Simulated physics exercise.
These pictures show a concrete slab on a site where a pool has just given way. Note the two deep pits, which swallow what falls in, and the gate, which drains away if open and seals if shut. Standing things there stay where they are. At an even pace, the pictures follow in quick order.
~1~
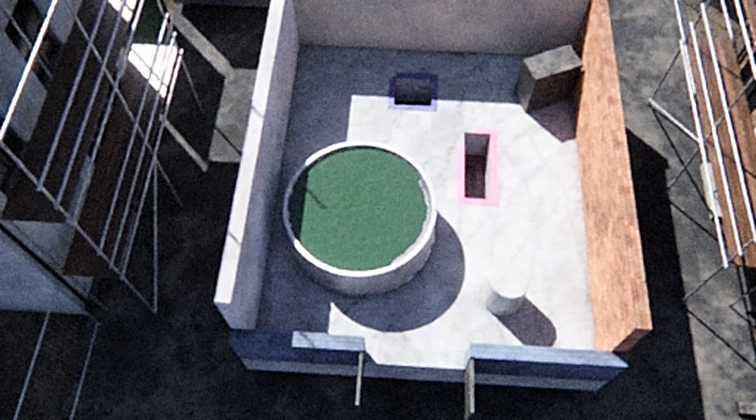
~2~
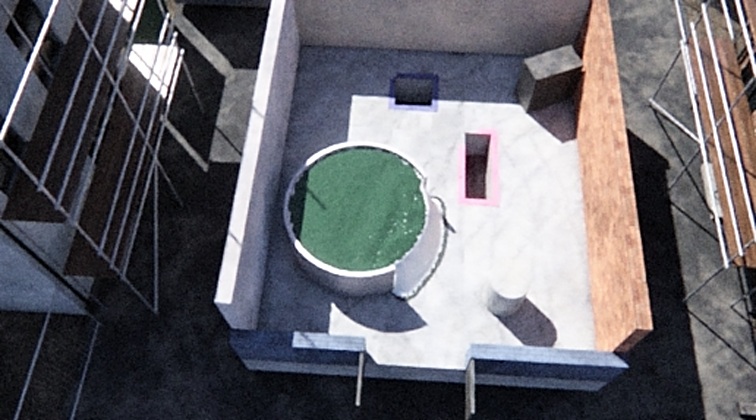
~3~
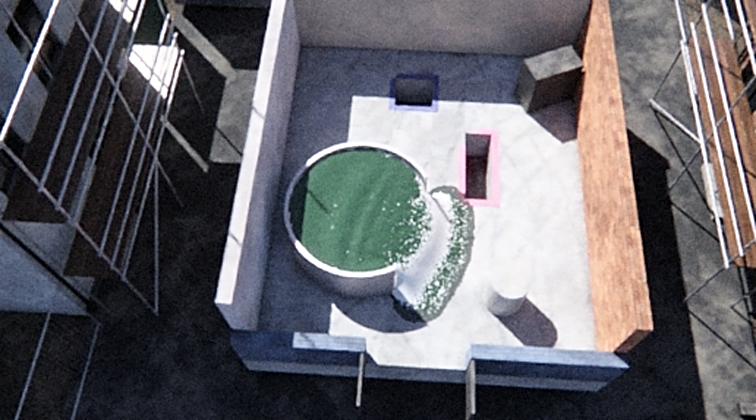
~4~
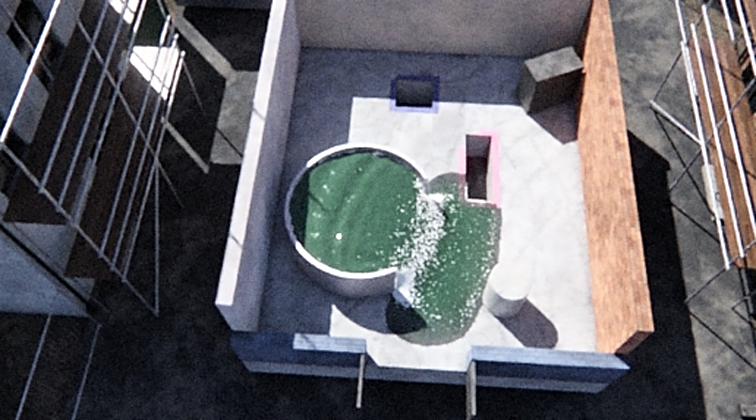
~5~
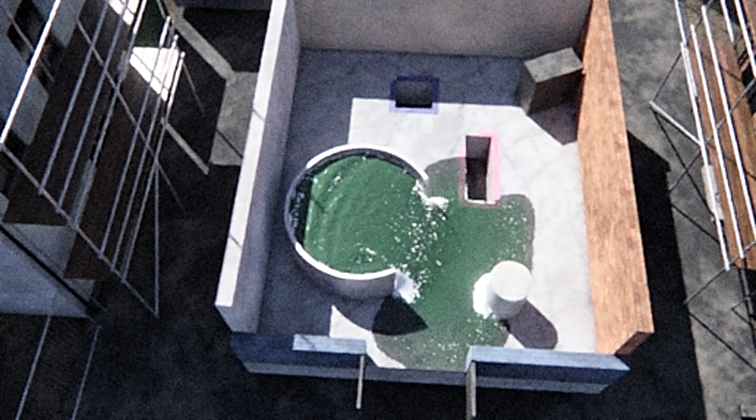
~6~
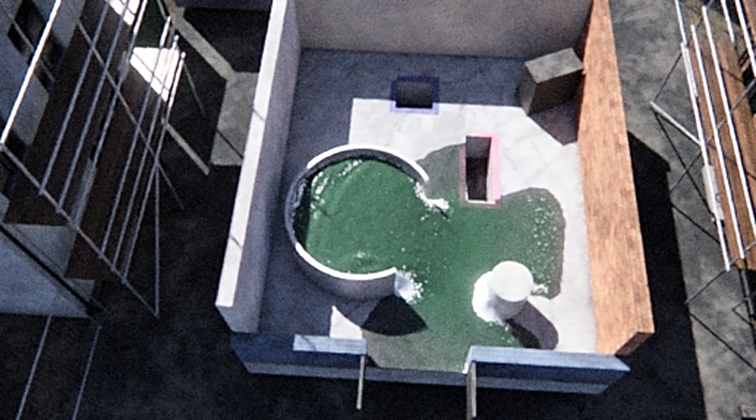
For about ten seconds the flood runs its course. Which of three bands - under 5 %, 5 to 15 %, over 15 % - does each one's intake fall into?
The gate is left holding a hefty amount - past fifteen per cent, the blue pit is left holding a modest amount - five to fifteen per cent, the pink pit is left holding a hefty amount - past fifteen per cent.
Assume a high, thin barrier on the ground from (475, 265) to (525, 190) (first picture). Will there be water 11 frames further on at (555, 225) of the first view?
Swamped.
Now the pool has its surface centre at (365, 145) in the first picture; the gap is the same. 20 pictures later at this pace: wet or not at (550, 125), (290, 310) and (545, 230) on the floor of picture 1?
Checking the three spots, I get swamped, high and dry, swamped.
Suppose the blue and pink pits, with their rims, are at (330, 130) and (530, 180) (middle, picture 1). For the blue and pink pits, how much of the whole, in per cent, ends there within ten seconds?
Breakdown: Blue 2%, pink 45%.
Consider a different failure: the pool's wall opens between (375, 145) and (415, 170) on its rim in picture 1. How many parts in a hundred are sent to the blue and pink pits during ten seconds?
The blue pit gets 25 per cent and the pink pit 25 per cent.
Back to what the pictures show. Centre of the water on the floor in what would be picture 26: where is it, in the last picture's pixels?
About (479, 241) in the last view.
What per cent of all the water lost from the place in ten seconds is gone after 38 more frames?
Approximately 60 %.
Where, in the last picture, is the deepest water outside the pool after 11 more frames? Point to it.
Somewhere near (570, 364).
A moment on, water covers 30 % of the floor; the gate 2 %, the blue pit 0 %, the pink pit 3 %.
Next, water covers 35 % of the floor; the gate 4 %, the blue pit 0 %, the pink pit 4 %.
Then, water covers 50 % of the floor; the gate 8 %, the blue pit 0 %, the pink pit 6 %.
Later, water covers 85 % of the floor; the gate 15 %, the blue pit 4 %, the pink pit 13 %.
In the end, water covers 100 % of the floor; the gate 21 %, the blue pit 8 %, the pink pit 24 %.
